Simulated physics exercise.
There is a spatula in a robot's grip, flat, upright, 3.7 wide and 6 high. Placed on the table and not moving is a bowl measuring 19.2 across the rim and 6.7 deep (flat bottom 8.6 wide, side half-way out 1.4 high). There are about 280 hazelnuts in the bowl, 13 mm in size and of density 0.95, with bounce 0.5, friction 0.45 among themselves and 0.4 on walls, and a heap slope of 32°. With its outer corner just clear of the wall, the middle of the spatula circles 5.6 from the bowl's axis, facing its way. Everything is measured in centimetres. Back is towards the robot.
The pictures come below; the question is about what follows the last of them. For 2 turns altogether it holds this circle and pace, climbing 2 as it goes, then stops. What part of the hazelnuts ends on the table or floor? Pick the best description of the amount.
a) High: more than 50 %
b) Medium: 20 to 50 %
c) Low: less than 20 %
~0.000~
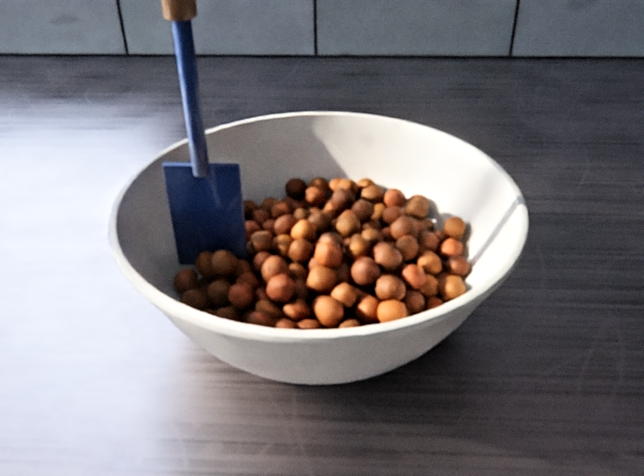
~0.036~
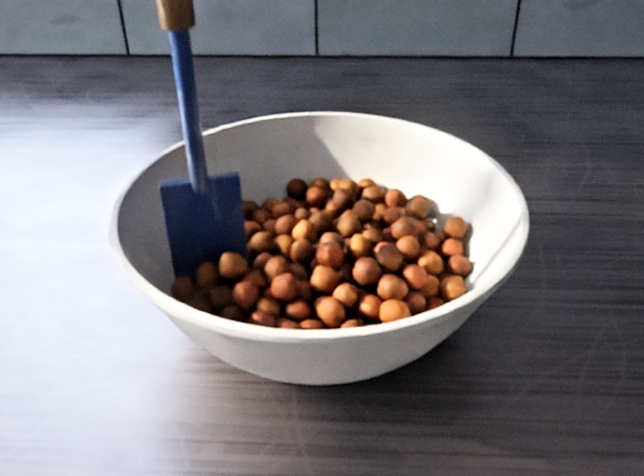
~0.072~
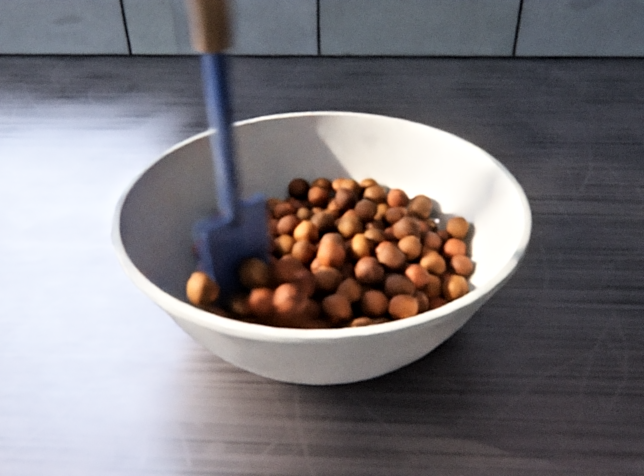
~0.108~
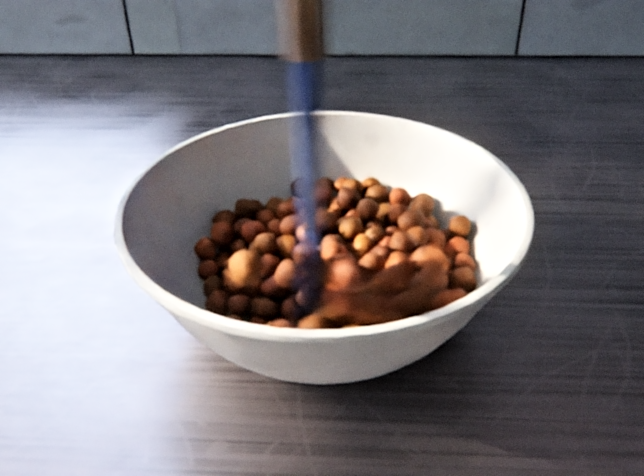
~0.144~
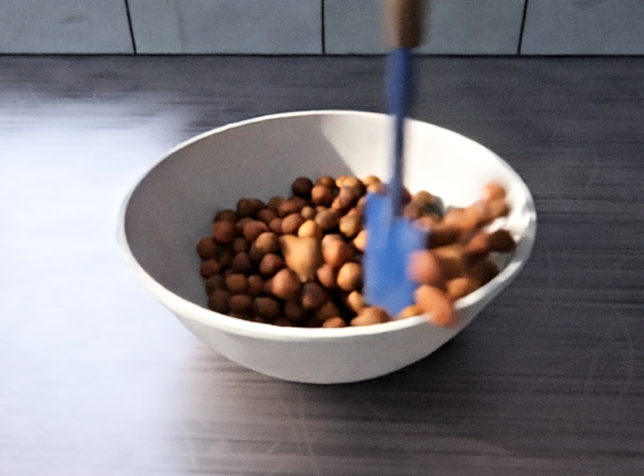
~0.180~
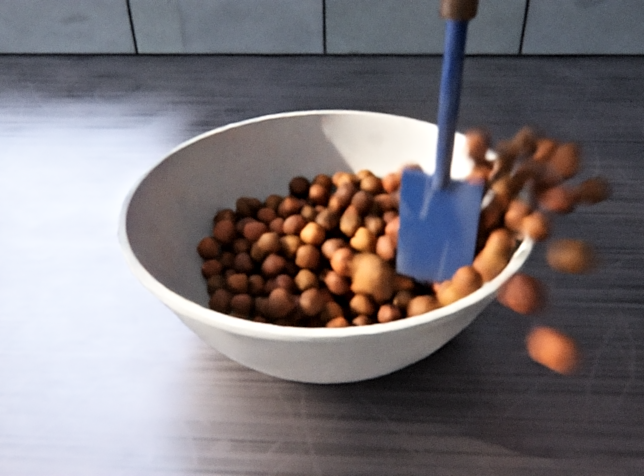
Medium: 20 to 50 %.
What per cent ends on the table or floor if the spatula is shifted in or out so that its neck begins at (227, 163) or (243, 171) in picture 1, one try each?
Near 30 and 15 in a hundred, one try each.
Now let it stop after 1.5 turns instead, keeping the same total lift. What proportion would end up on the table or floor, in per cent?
I'd expect some 25 per cent.
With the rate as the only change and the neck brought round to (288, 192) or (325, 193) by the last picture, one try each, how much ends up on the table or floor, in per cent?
It comes to close to 5 per cent and close to 15 per cent.
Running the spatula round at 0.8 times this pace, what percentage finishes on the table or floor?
That gives some 20 percent.
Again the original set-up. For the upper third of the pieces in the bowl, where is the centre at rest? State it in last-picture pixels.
Close to (340, 289).
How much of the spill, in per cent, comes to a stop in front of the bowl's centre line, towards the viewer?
Near 30 in a hundred.
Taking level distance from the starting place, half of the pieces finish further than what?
Roughly 5 cm.
After 0.39 s, 17° round, highest piece 11 above the table; 219 in the bowl, 32 on the table or floor, 26 in flight or on the tool.
After 0.61 s, 232° round, highest piece 8 above the table; 205 in the bowl, 66 on the table or floor, 6 in flight or on the tool.
After 0.91 s, 0° round, highest piece 5 above the table; 205 in the bowl, 72 on the table or floor.
After 1.61 s, 0° round, highest piece 5 above the table; 205 in the bowl, 72 on the table or floor.
At rest, 205 in the bowl, 72 on the table or floor. That is 26 % on the table or floor.
